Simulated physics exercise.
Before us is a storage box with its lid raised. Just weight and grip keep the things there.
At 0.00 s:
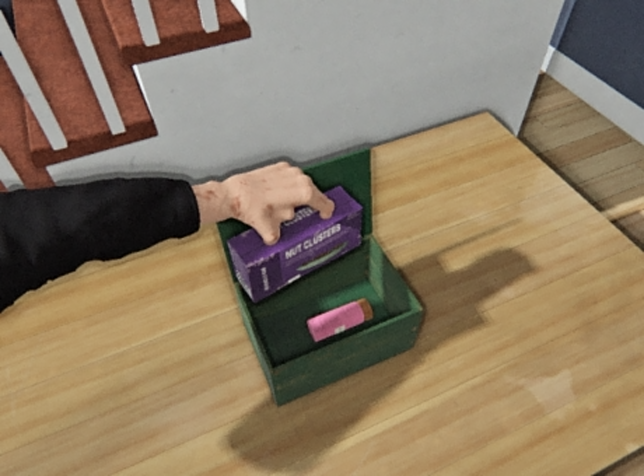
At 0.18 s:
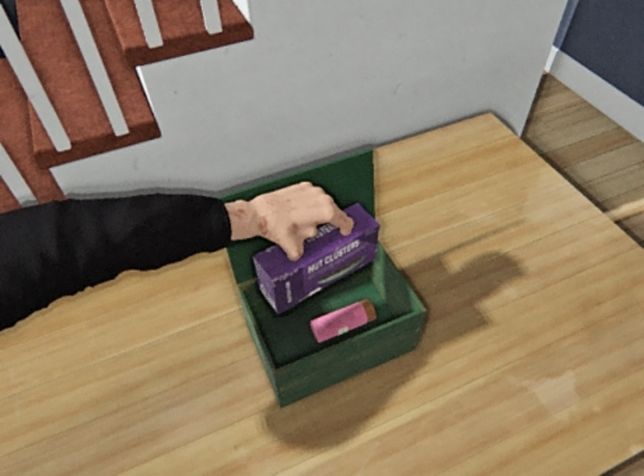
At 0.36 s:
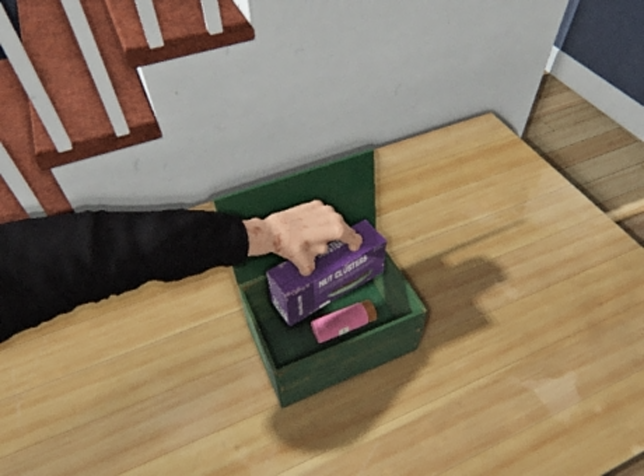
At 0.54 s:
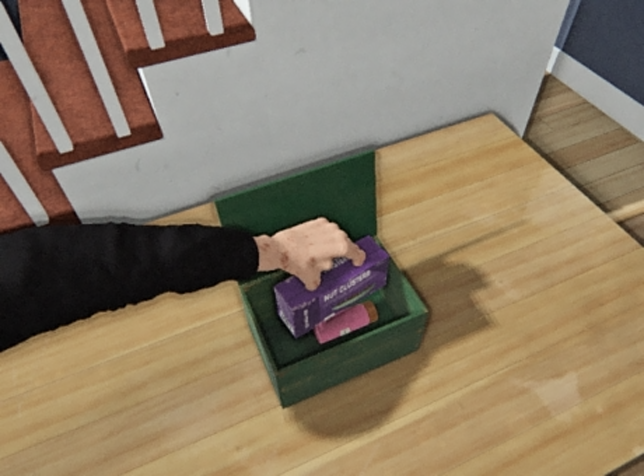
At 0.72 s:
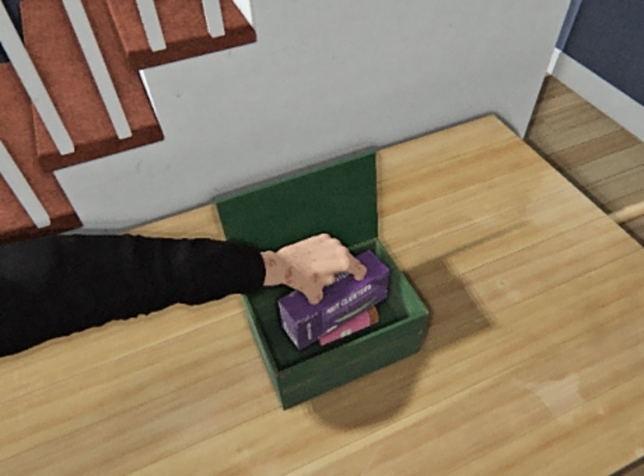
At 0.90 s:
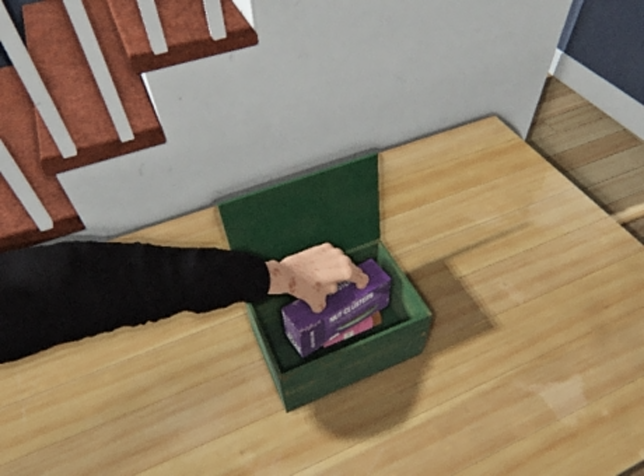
On a wooden table near some stairs, a hand held a purple carton over an open green box with a pink shaker inside, then lowered it into the box, partly covering the shaker.
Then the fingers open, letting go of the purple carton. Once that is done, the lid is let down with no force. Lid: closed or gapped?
Looks to me like the lid isn't kept from shutting.
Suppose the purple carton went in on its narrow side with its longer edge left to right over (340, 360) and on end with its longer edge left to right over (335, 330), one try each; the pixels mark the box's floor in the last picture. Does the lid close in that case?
On the first try the lid comes fully down; on the second it remains open.
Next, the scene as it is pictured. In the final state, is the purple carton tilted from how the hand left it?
Well, it ends up skewed.
Around 1.40 s, purple carton rocked 68° from its first pose near (332, 311); pink shaker displaced about its own width.
Around 2.20 s, lid 77° above the rim; purple carton on its side near (330, 312); pink shaker displaced about its own width.
Around 2.70 s, lid 48° above the rim; purple carton on its side near (330, 312); pink shaker displaced about its own width.
Around 3.20 s, lid 12° above the rim; purple carton on its side near (330, 312); pink shaker displaced about its own width.
Finally (3.8 s), lid shut; down or leaning hard in the box, purple carton; moved from the start, pink shaker. Final places as the last picture's camera would see them, purple carton near (330, 312).
